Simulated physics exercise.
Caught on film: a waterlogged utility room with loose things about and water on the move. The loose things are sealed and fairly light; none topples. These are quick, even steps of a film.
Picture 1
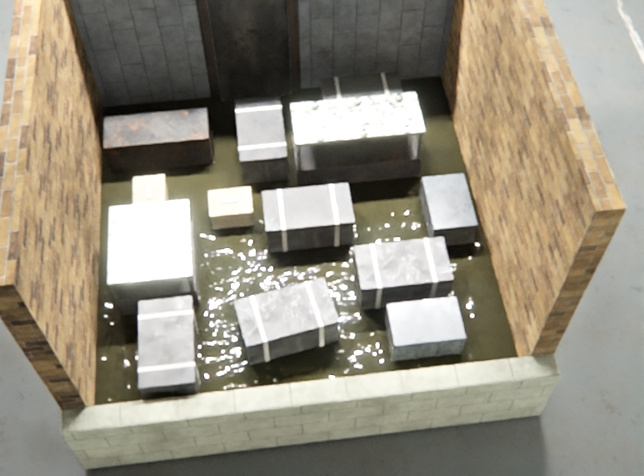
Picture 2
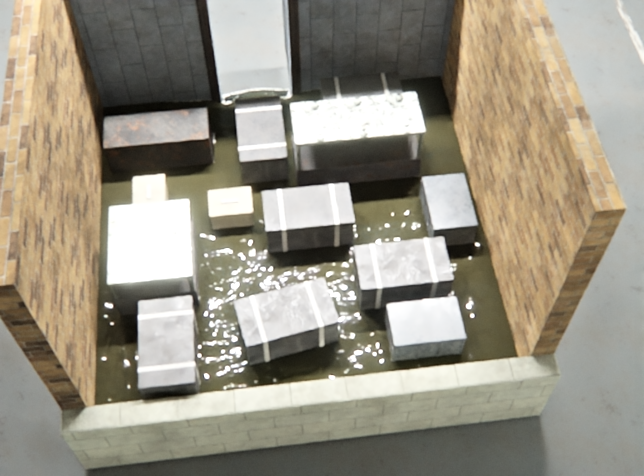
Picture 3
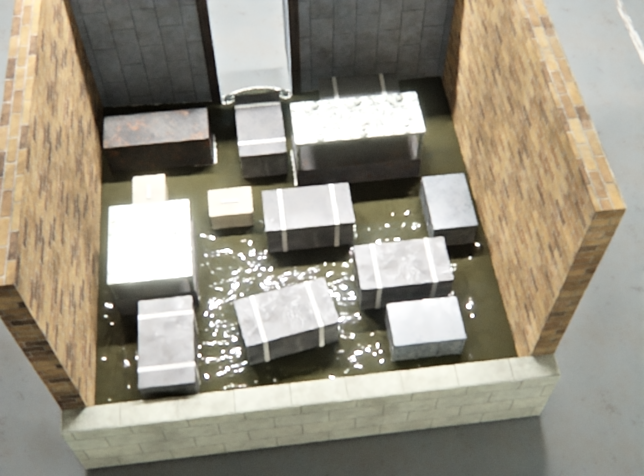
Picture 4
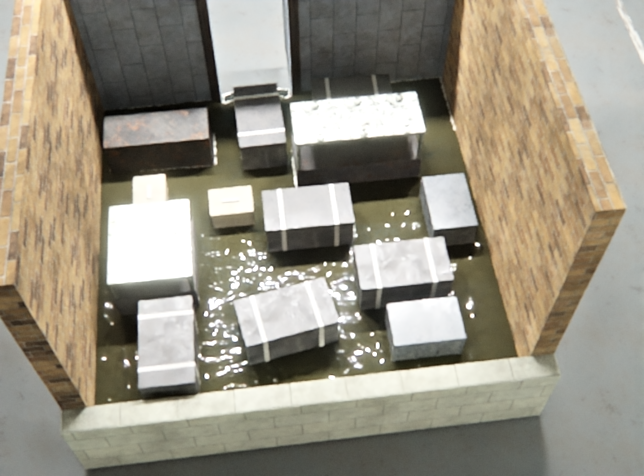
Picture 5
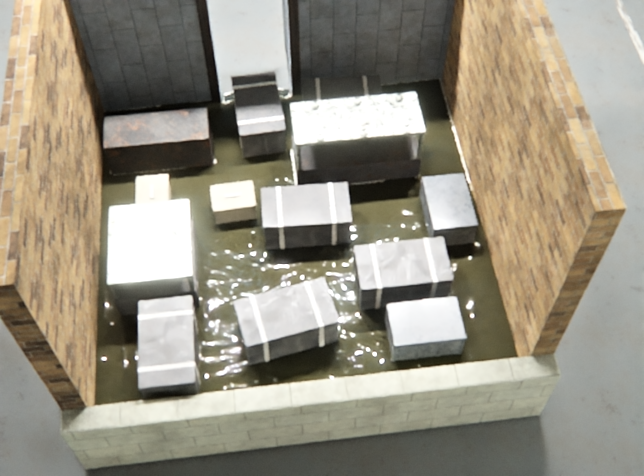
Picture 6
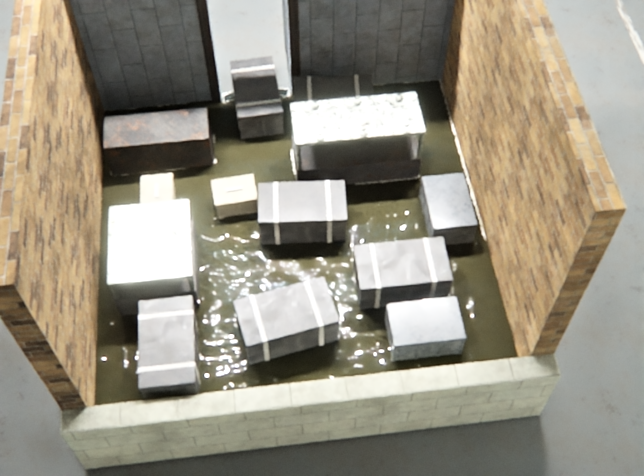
Pale water poured down through the gap in the back wall into a flooded, brick-walled room, then a strapped grey box below it tilted up on end, while a few nearby boxes drifted slightly.
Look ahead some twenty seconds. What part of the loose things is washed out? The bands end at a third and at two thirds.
It is one to two thirds.
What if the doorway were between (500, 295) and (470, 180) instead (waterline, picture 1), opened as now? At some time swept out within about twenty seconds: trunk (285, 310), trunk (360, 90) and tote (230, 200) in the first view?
One after the other: Yes, stays, yes.
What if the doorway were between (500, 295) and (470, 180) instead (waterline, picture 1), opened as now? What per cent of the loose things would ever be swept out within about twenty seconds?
About 90 per cent.
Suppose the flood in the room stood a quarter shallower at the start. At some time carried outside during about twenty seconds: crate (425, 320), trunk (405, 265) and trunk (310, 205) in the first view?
One after the other: No, still in, gone.
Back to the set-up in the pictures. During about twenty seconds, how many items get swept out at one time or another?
I count 5.
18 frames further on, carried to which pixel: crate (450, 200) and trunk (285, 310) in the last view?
Roughly at (388, 91) and (286, 273).
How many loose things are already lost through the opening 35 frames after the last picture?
That makes 5.
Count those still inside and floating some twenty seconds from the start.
It comes to 5.
A moment on, 1 of 10 are out; 9 afloat.
Next, 3 of 10 are out; 7 afloat.
Later, 5 of 10 are out; 5 afloat.
In the end, 5 of 10 are out; 5 afloat.
